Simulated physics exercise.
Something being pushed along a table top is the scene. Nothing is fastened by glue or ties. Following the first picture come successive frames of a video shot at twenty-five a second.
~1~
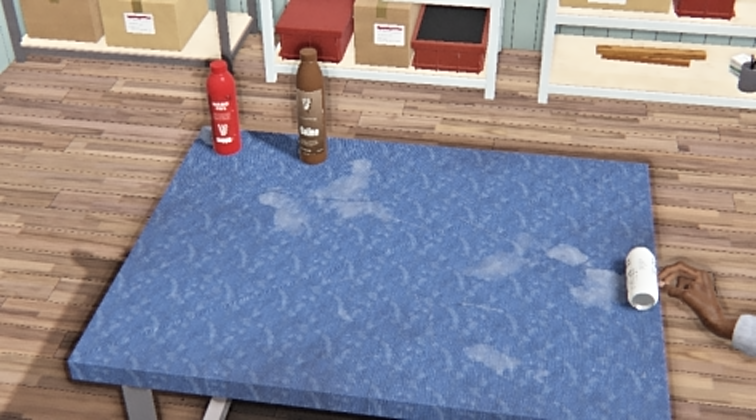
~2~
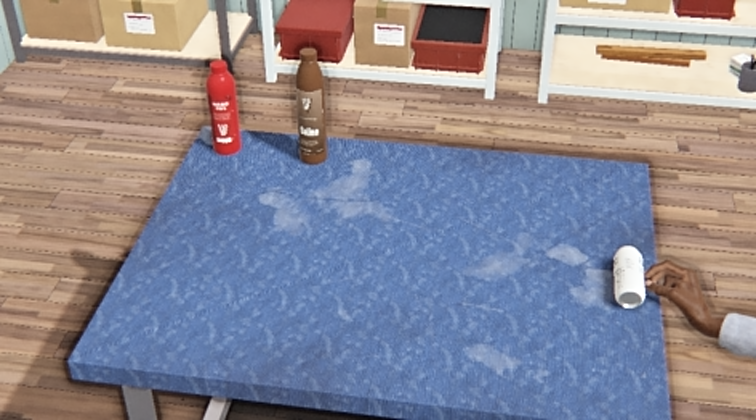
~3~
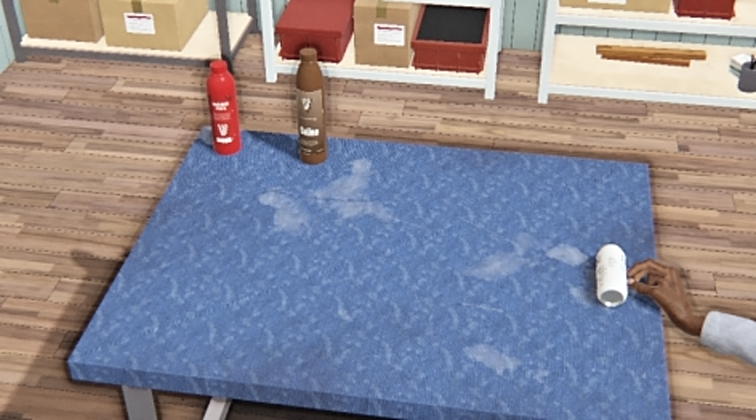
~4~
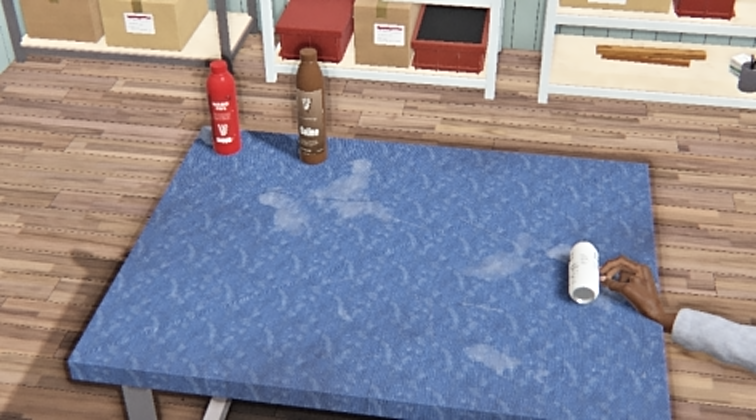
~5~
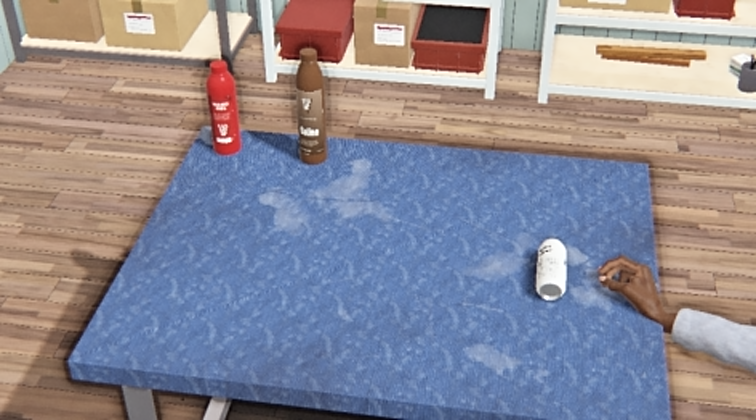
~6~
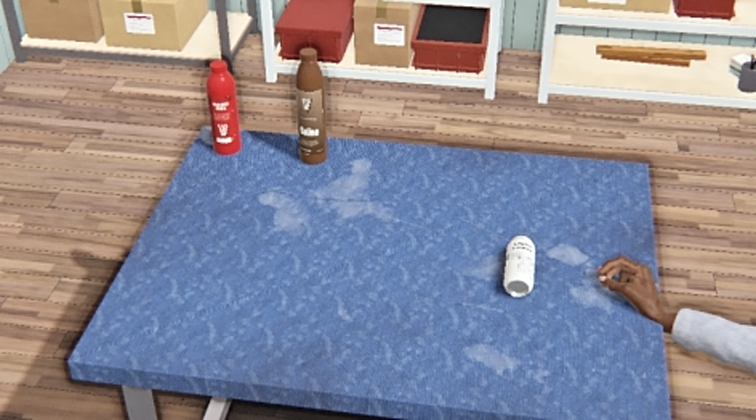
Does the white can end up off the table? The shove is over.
Yes.
Then, 0.20 s on from there, white can shifted well along near (370, 251).
Then, 0.50 s on from there, white can shifted well along near (172, 231).
Then, 0.70 s on from there, white can now off the table.
Then, 1.00 s on from there, things are still on the move.
In the end, off the table, white can.
